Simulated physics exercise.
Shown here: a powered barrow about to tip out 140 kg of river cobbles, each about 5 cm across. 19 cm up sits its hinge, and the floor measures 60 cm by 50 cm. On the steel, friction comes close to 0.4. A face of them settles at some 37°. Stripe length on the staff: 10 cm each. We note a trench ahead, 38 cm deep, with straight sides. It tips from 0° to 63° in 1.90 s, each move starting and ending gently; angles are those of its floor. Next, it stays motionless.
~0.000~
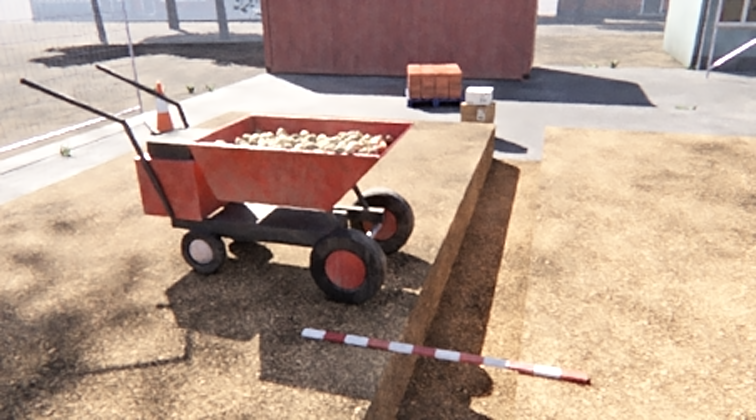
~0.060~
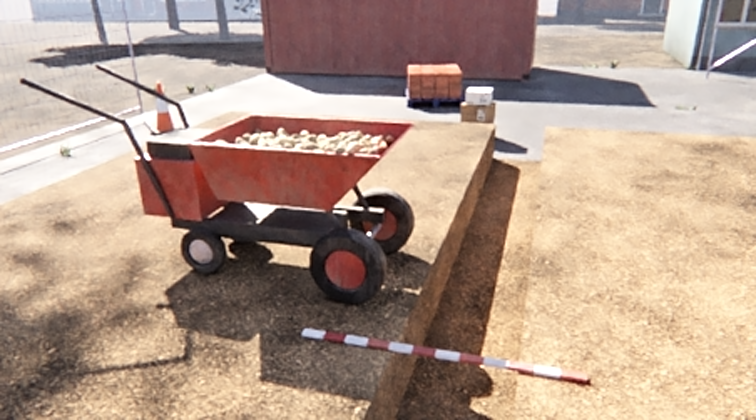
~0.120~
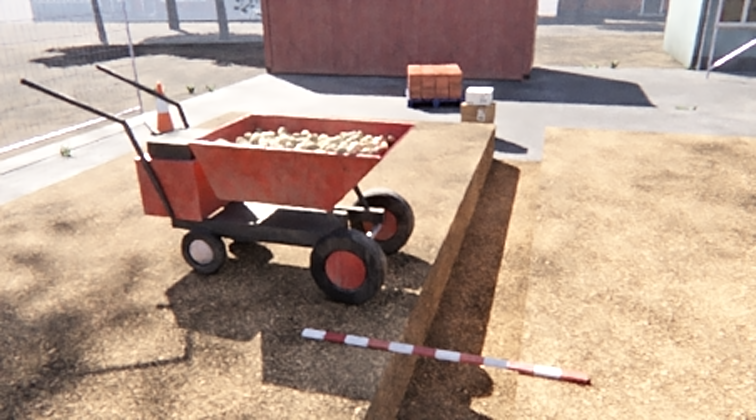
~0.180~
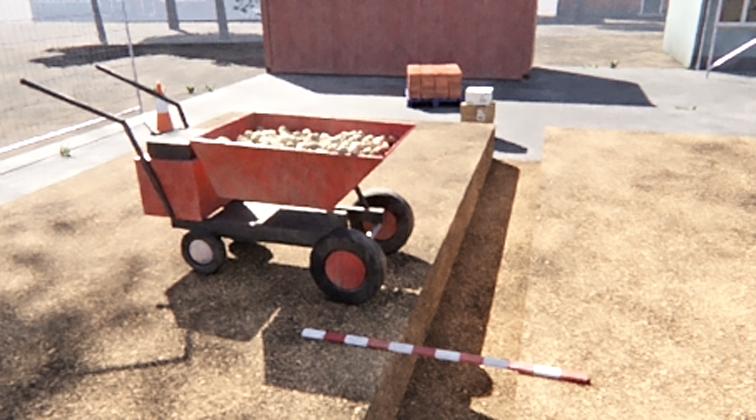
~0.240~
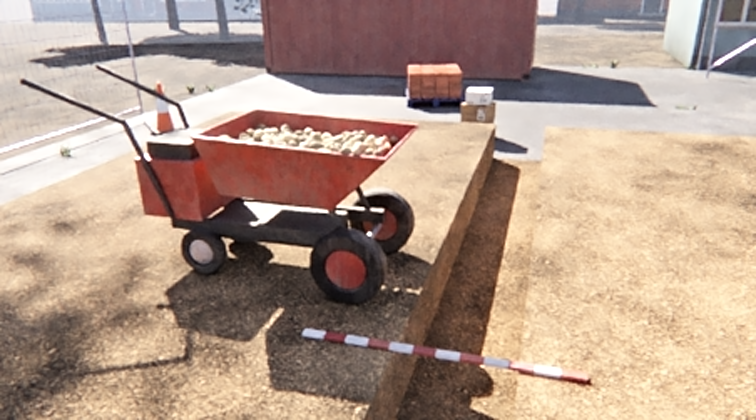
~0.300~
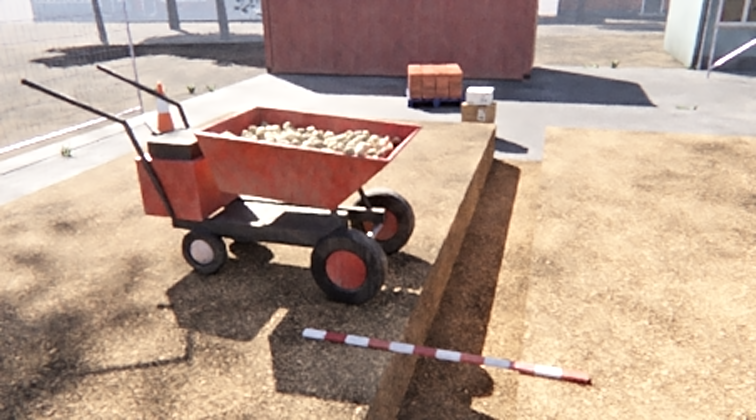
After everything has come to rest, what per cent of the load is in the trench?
I would say 74 percent.
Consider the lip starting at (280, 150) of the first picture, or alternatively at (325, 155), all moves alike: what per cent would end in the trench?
It'd be around 85 per cent and after that around 100 per cent.
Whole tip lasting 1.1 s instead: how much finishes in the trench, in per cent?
Roughly 65 per cent.
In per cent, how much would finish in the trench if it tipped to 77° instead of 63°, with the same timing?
The trench would hold about 70% of it.
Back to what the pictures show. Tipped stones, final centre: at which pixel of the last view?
Roughly (504, 341), I'd say.
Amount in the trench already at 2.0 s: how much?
By then, around 30 percent.
After 1.4 s the floor is at 53°; 100 % in the tray; the foremost stones are at (470, 216).
After 2.0 s the floor is at 63°; 59 % in the tray, 29 % in the trench, 12 % past the trench; the foremost stones are at (588, 312).
After 2.3 s the floor is at 63°; 30 % in the tray, 45 % in the trench, 25 % past the trench; the foremost stones are at (669, 295).
After 4.3 s the floor is at 63°; 0 % in the tray, 74 % in the trench, 26 % past the trench; the foremost stones are at (746, 299).
